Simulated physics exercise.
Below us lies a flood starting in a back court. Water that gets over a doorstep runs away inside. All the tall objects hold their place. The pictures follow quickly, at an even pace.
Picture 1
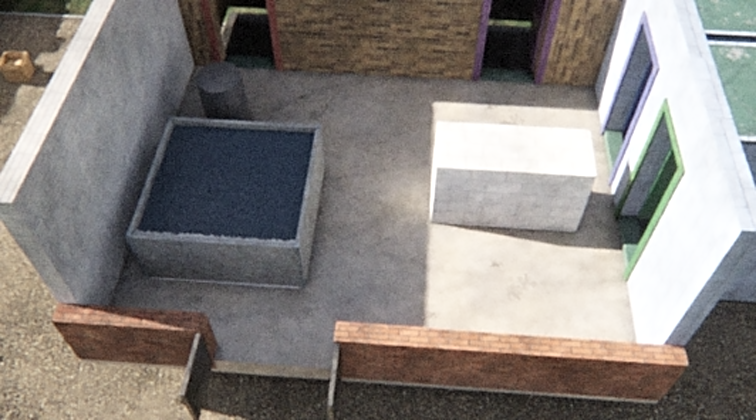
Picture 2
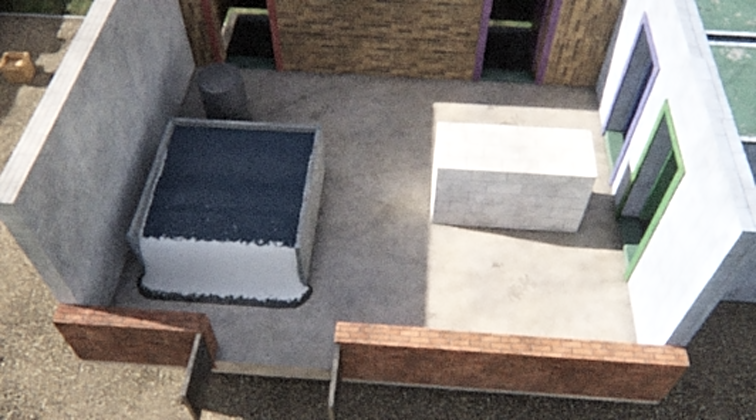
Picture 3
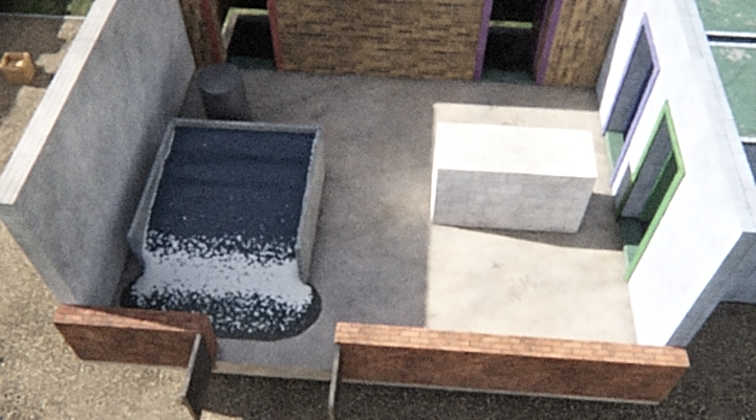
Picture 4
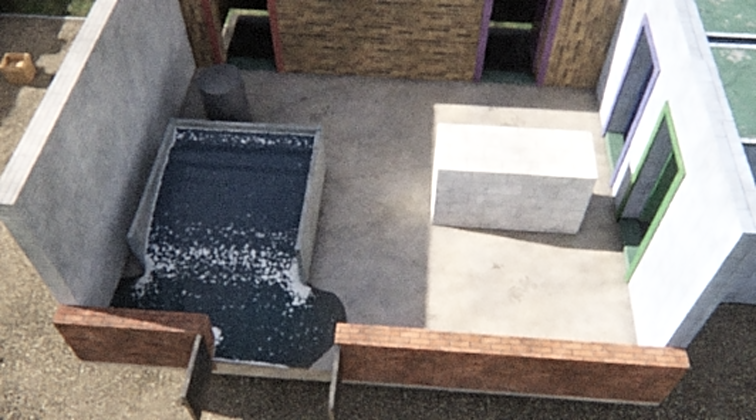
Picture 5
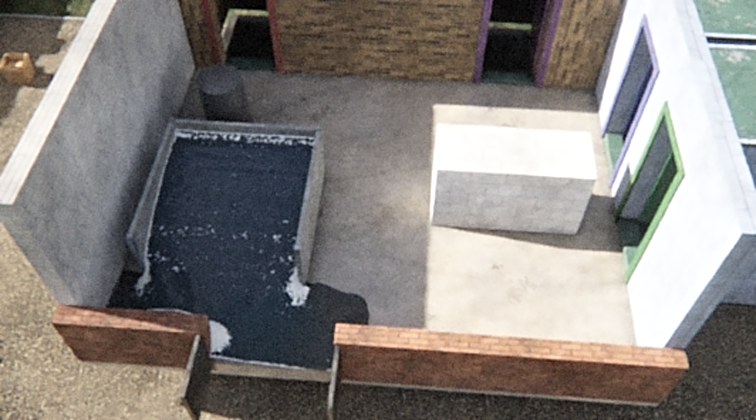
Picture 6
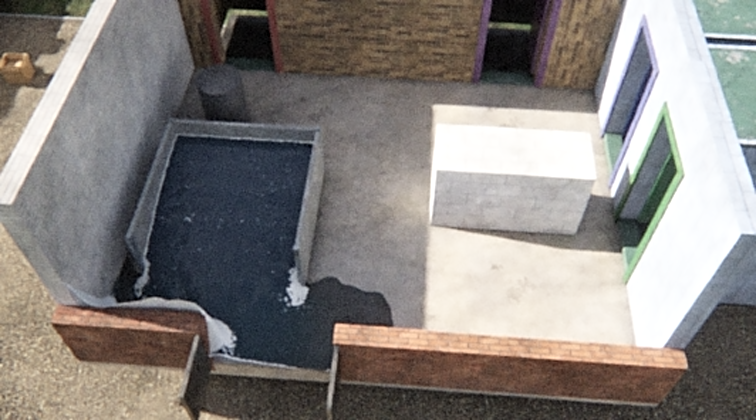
At first, a square open tank of dark water sits still in a walled court beside a white block. Its near side gives way and water pours out in a white, foaming sheet, then spreads dark across the floor to the low brick wall, swelling along it and creeping rightward.
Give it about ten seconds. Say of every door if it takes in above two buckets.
One by one: The red door takes more than that; the purple door stays under that; the green door stays under that; the blue door stays under that.
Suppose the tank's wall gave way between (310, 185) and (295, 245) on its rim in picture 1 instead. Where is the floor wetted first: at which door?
The one in green.
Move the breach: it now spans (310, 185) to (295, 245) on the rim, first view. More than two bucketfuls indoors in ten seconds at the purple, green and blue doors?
Then: Purple is over; green takes more; blue stays under.
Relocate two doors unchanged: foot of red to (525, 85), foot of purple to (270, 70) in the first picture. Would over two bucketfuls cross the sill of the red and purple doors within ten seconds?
Then: Red lets less in, purple is over.
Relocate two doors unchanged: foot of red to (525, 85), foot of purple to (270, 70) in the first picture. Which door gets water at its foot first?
First comes the purple one.
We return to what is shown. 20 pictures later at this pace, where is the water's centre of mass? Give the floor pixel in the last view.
I would point to (259, 241).
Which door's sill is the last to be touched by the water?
The door marked purple.
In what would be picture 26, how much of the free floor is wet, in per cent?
About 40 per cent.
A moment on, water covers 15 % of the floor; the red door not reached, the purple door not reached, the green door not reached, the blue door not reached.
Next, water covers 25 % of the floor; the red door not reached, the purple door not reached, the green door not reached, the blue door not reached.
Then, water covers 40 % of the floor; the red door far over two buckets in, the purple door not reached, the green door not reached, the blue door not reached.
Later, water covers 65 % of the floor; the red door far over two buckets in, the purple door wet at the sill, nothing in, the green door wet at the sill, nothing in, the blue door wet at the sill, nothing in.
In the end, water covers 90 % of the floor; the red door far over two buckets in, the purple door wet at the sill, nothing in, the green door wet at the sill, nothing in, the blue door wet at the sill, nothing in.
